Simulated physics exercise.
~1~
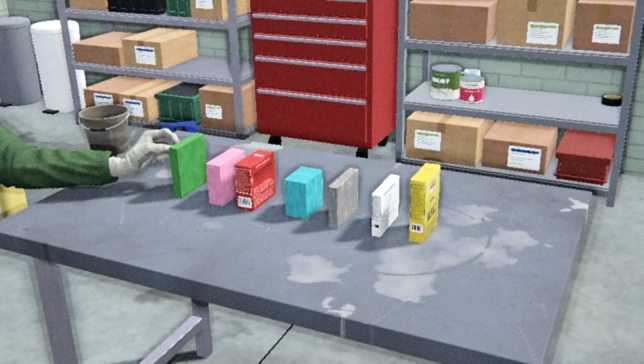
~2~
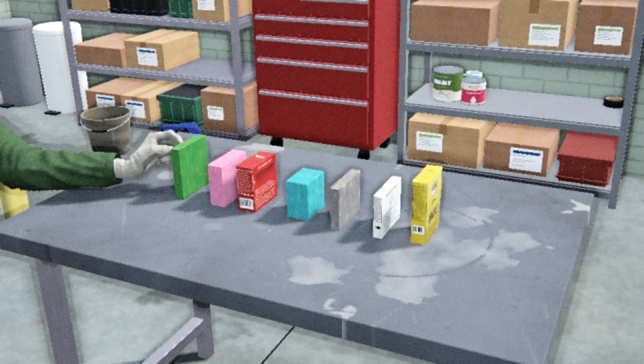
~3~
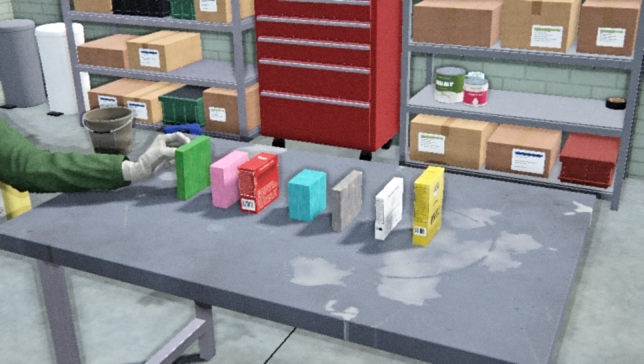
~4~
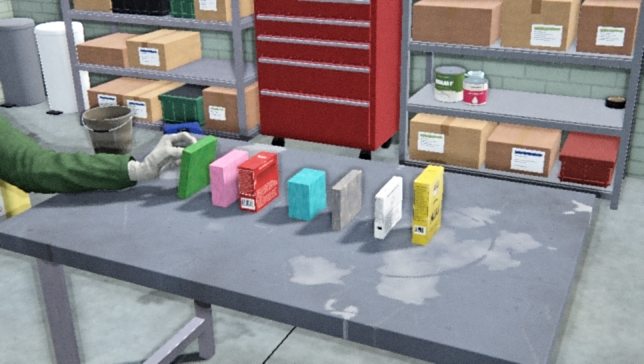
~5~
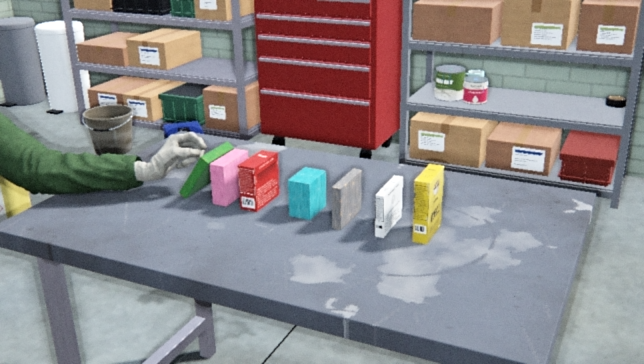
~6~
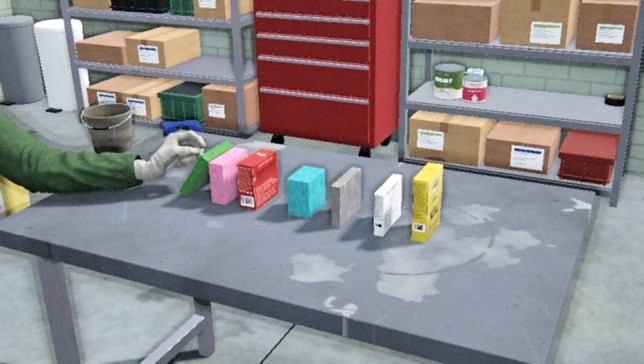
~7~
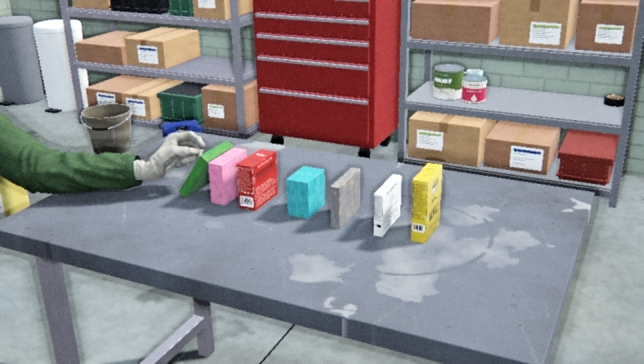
A green board at the left of a row of upright boxes on a workshop table was tipped to the right by a gloved hand until it leaned against the pink one, and the pink one and all the others stayed standing.
